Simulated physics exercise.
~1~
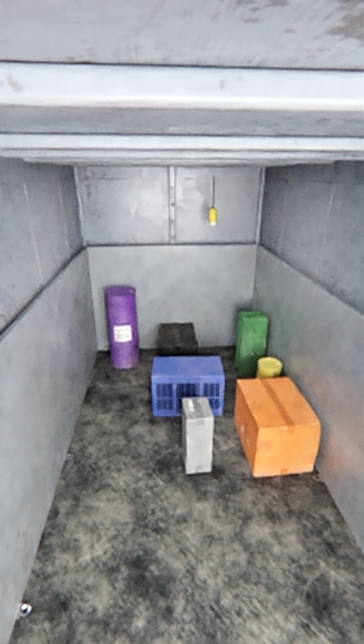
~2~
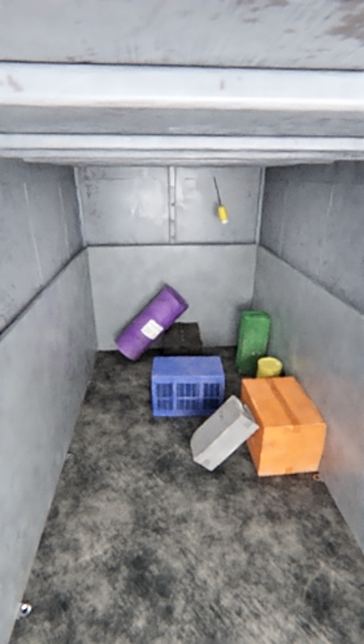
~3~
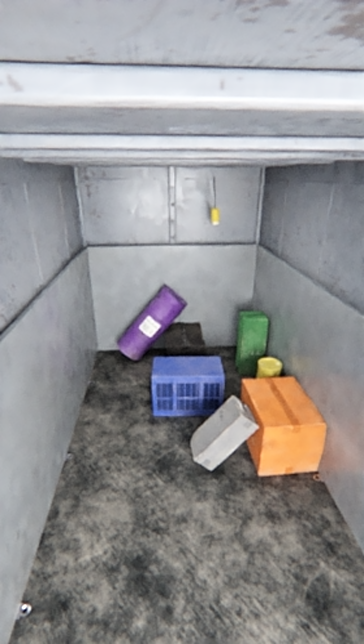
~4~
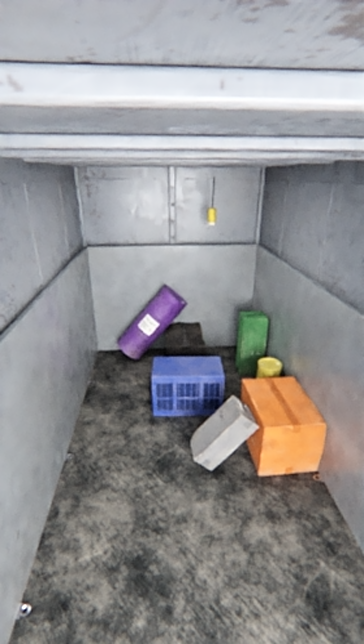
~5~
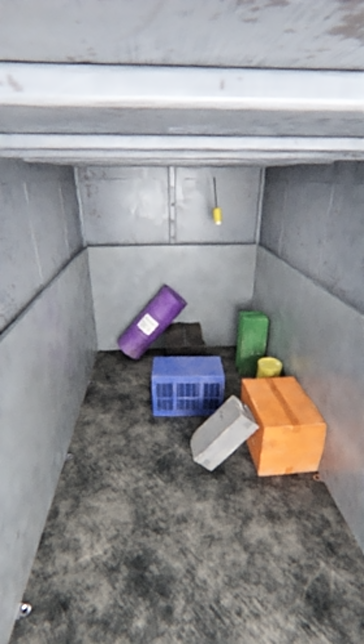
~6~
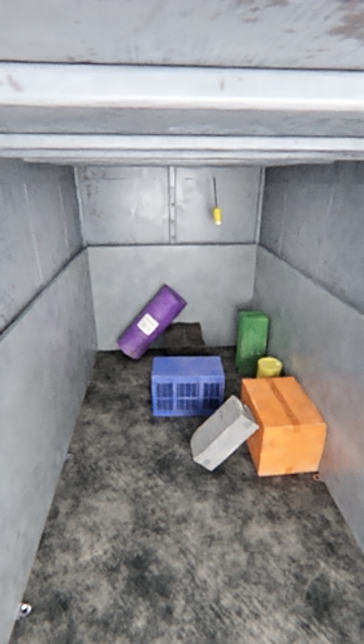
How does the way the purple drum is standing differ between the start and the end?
At the start the purple drum stands upright near the back wall, but by the end it is leaning over to the right.
A grey load bay held several boxes, a blue chest, a purple drum and a yellow canister as the hanging lamp swung right and kept swaying; the drum and grey box tipped right and stayed leaning, while the other items stayed in place.
